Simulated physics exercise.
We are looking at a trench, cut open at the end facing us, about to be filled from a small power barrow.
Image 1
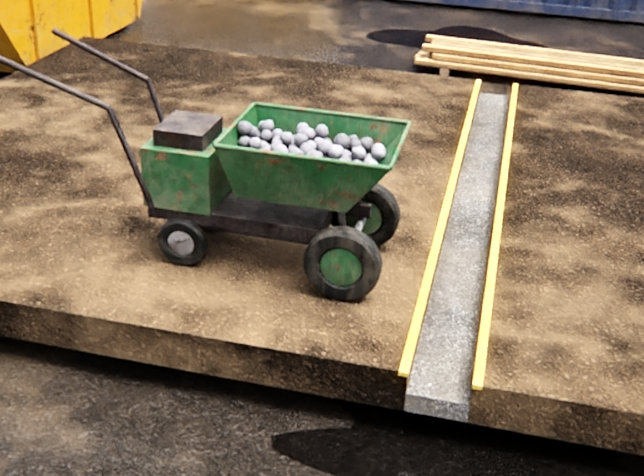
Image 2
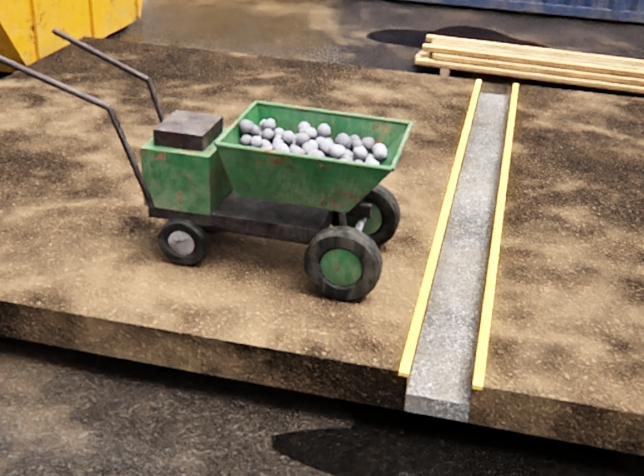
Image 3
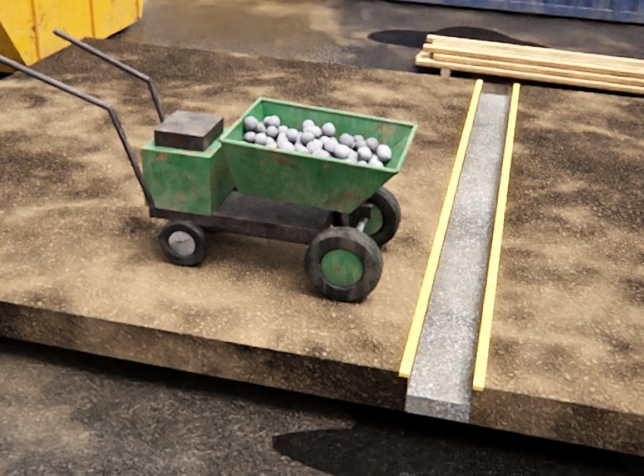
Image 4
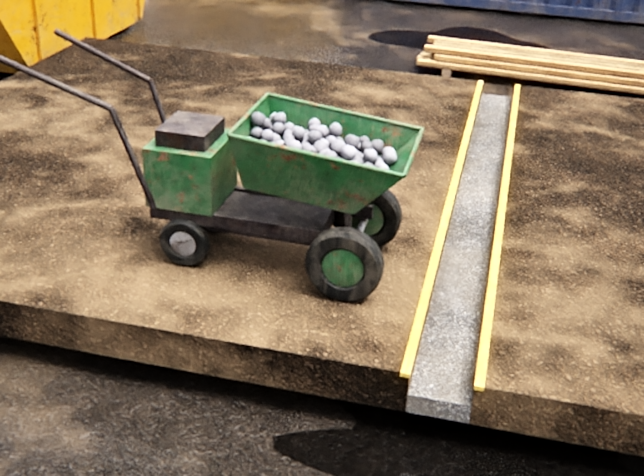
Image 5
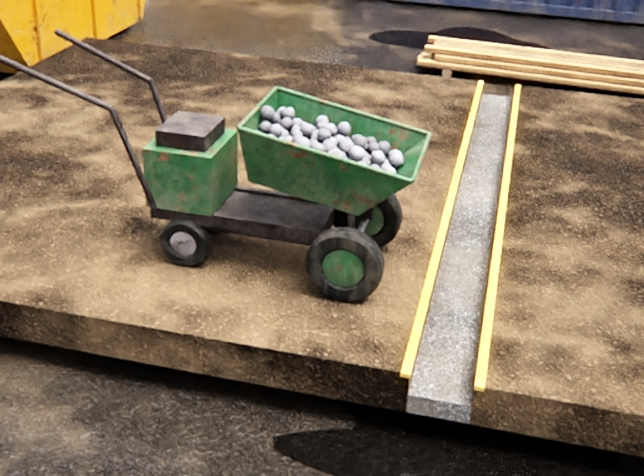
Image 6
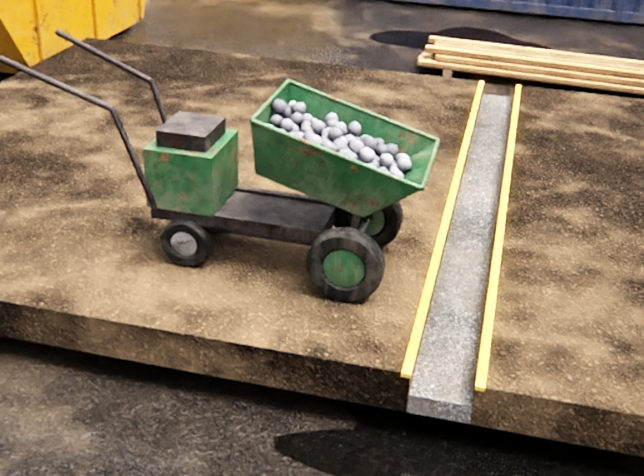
A green barrow's skip, loaded with round grey cobbles, gradually tilts right toward a shallow trench.
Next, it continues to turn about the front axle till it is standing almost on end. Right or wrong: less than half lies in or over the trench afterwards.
Right.
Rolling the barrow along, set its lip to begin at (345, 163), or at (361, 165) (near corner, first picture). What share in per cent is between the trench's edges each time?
You'd see around 70 per cent the first time and around 60 per cent the second.
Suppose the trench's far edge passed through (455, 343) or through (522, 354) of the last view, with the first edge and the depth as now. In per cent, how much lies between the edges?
The first try comes to close to 0 per cent, the next to 70 per cent.
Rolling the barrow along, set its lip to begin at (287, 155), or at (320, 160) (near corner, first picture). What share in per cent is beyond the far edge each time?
First spot 0 per cent, second spot 0 per cent.
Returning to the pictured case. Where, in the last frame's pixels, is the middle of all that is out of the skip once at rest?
About (503, 293).
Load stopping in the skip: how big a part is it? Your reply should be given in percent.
25 in a hundred, roughly.
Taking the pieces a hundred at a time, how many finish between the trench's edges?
About 30 in every hundred pieces.
Shortly afterwards, skip tipped steeply; the whole lot in the skip.
Next, skip tipped right over; the bulk in the skip; only a few in or heaped over the trench; a little beyond it; only a few falling.
Some moments later, skip tipped right over; near a third in the skip; near a quarter in or heaped over the trench; near half beyond it.
In the end, skip tipped right over; near a quarter in the skip; near a third in or heaped over the trench; near half beyond it.
